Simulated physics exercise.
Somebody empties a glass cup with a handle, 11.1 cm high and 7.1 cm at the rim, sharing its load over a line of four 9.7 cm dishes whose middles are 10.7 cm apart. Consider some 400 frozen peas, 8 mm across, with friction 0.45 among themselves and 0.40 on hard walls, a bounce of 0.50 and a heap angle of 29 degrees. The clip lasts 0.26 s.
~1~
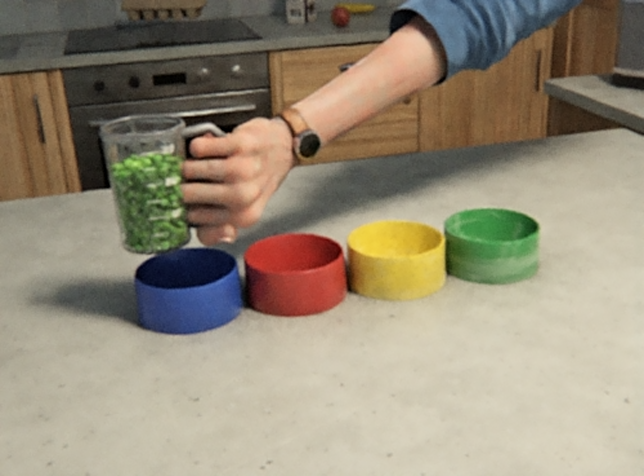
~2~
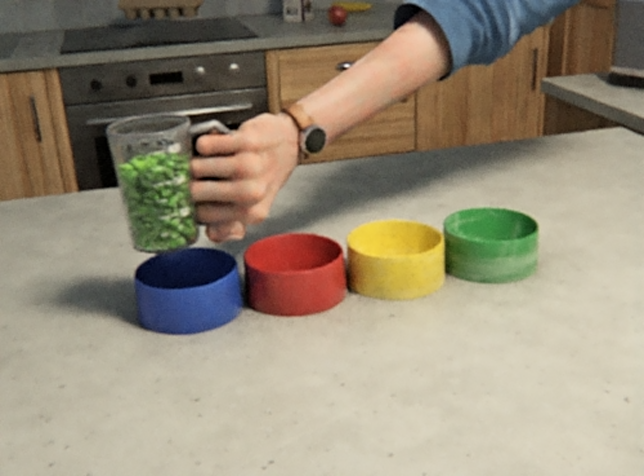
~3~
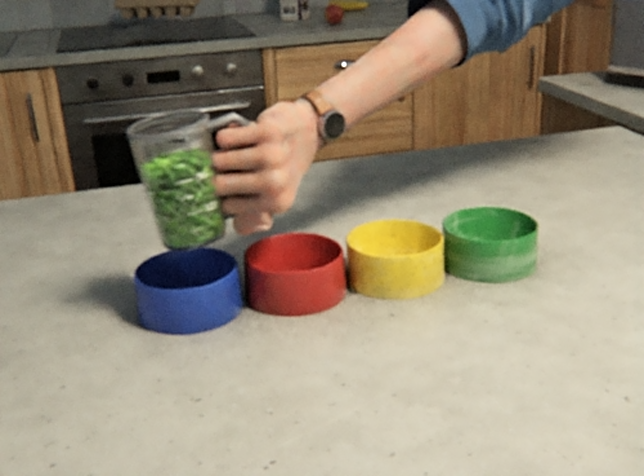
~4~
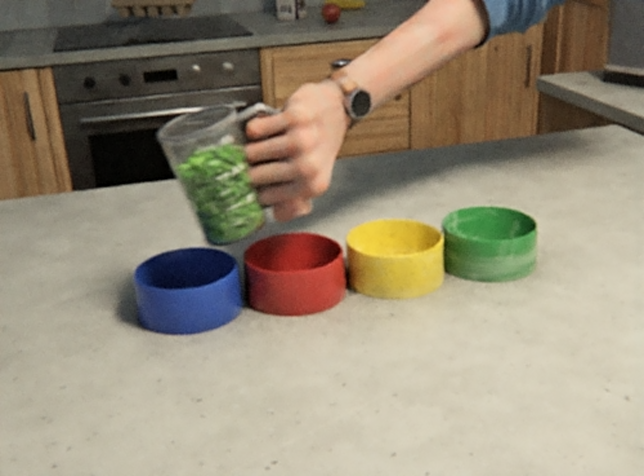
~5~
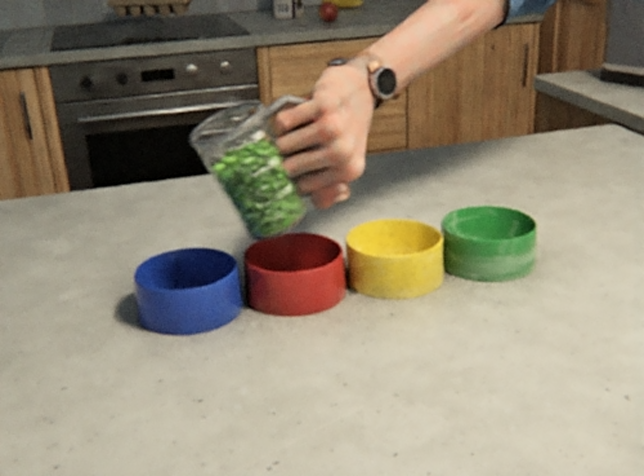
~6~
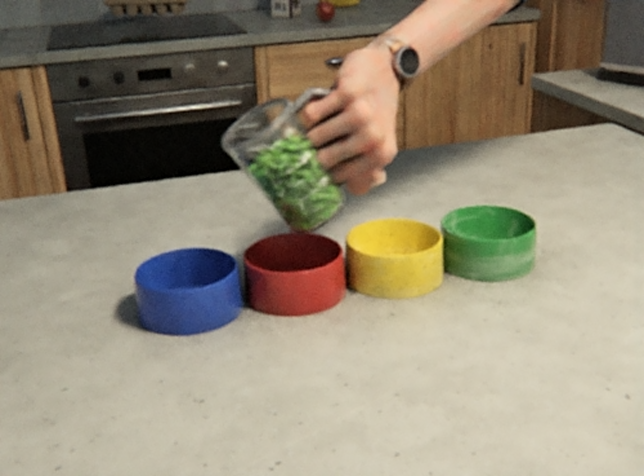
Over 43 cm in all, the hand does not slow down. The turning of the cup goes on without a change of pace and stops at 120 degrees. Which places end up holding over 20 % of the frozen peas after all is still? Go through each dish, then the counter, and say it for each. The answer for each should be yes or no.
Red dish - no, blue dish - no, green dish - yes, yellow dish - no, counter - no.
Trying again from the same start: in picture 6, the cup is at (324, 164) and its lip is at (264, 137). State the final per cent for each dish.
Red 0; blue 0; green 100; yellow 0.
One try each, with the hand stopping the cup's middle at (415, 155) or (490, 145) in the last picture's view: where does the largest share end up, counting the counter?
On the first run most goes to yellow, and on the second to yellow.
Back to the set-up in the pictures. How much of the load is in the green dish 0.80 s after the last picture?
Roughly 60 %.
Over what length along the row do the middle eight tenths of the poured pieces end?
I'd put it at close to 6 cm.
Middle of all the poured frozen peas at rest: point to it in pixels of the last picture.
When it all comes to rest, the middle is near (488, 239).
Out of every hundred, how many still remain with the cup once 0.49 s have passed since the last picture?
It comes to about 100 percent.
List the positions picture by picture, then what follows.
The first frame shows cup at (150, 185), tilt 0 degrees, lip at (101, 130), moved 0.0 cm; middle of the pieces at (152, 197); blue dish at (186, 268); red dish at (294, 253); yellow dish at (395, 239); green dish at (492, 225).
The second frame shows cup at (158, 184), tilt 2 degrees, lip at (108, 131), moved 0.7 cm; middle of the pieces at (160, 196).
The third frame shows cup at (182, 181), tilt 7 degrees, lip at (128, 133), moved 2.9 cm; middle of the pieces at (184, 193).
The fourth frame shows cup at (217, 177), tilt 14 degrees, lip at (159, 136), moved 6.2 cm; middle of the pieces at (221, 188).
The fifth frame shows cup at (253, 173), tilt 22 degrees, lip at (192, 141), moved 9.7 cm; middle of the pieces at (258, 183).
The sixth frame shows cup at (288, 169), tilt 30 degrees, lip at (225, 145), moved 13.1 cm; middle of the pieces at (294, 177); blue dish at (186, 269); red dish at (293, 253); yellow dish at (394, 237); green dish at (488, 223).
Then, 0.29 s after the last picture, tilt 74 degrees; cup holds 100 %.
Then, 0.49 s after the last picture, tilt 105 degrees; cup holds 100 %.
Then, 0.80 s after the last picture, tilt 120 degrees; cup holds 40 %, green 60 %.
In the end, red 0 %, blue 0 %, green 100 %, yellow 0 %, counter 0 %.
